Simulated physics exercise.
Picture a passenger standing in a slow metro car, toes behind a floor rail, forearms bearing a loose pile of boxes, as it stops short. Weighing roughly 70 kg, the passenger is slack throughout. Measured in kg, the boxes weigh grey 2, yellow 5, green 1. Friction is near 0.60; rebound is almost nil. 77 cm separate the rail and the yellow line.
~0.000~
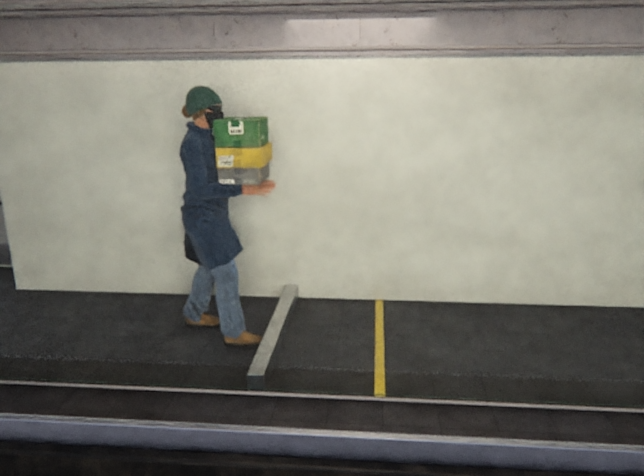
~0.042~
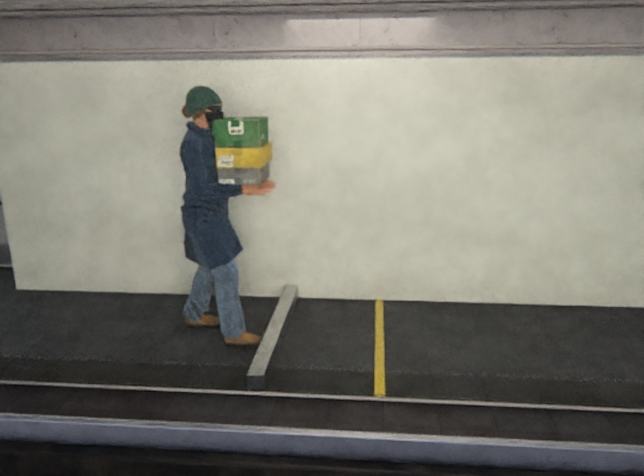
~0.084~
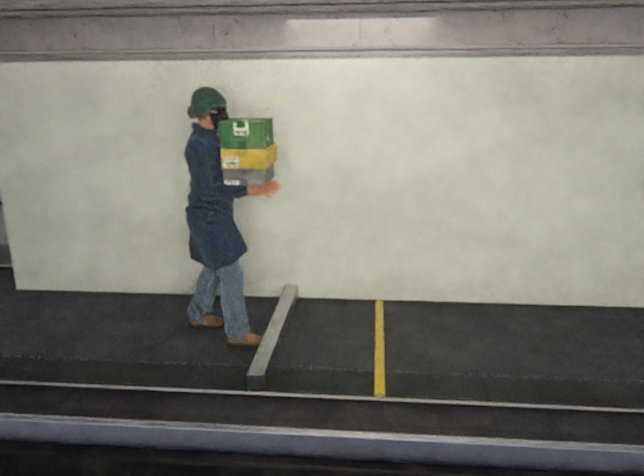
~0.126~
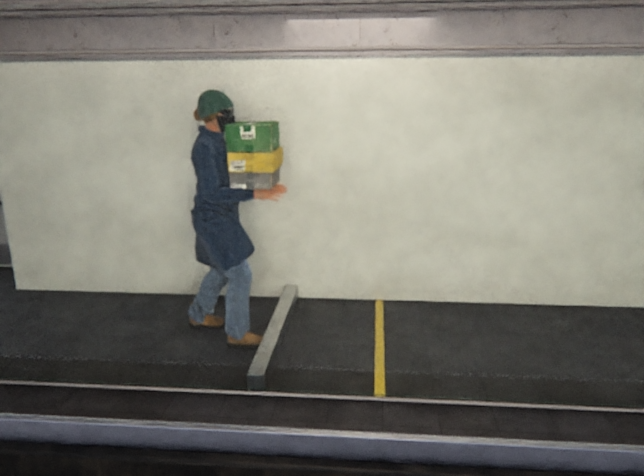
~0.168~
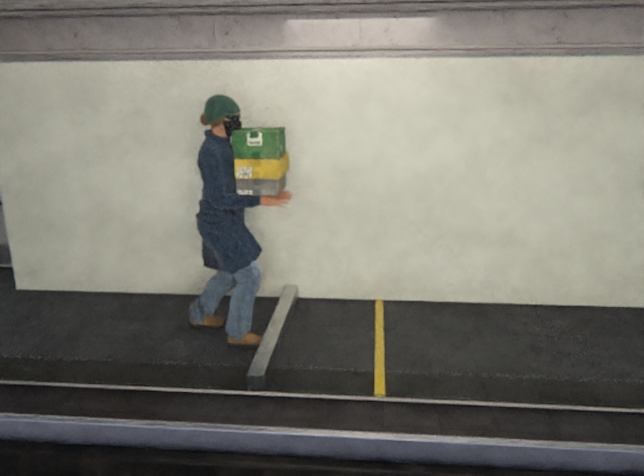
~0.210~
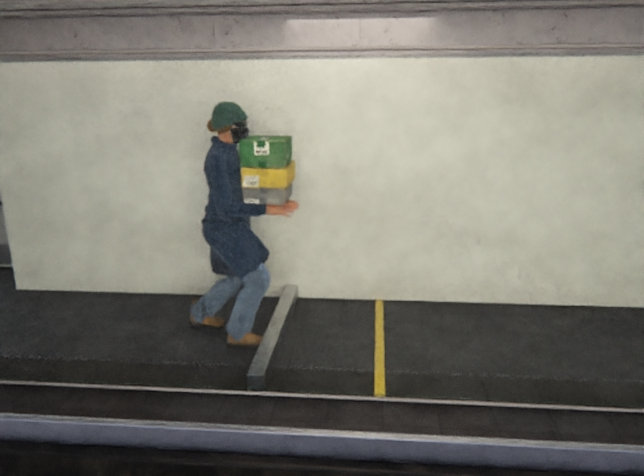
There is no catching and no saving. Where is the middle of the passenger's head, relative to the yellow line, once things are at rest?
It sits short of the yellow line.
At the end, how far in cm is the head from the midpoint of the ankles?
Roughly 90 cm apart.
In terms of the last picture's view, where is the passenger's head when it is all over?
It comes to rest near pixel (330, 341).
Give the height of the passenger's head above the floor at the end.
About 15 cm.
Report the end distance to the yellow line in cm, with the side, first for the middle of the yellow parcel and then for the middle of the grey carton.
The yellow parcel ends 20 cm past, and the grey carton ends 10 cm short.
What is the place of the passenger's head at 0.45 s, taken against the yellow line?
Short of it by around 75 cm.
After 0.45 s the passenger's head is 73 cm short of the yellow line, near (272, 199) in the last picture's view.
After 0.65 s the passenger's head is 49 cm short of the yellow line, near (307, 282) in the last picture's view; the grey carton 33 cm short of the yellow line, tilted 115°.
After 0.95 s the passenger's head is 37 cm short of the yellow line, near (323, 329) in the last picture's view.
Final state at 2.1 s, grey carton stops short of the yellow line; yellow parcel crosses the yellow line; green carton crosses the yellow line; passenger's head stops short of the yellow line.
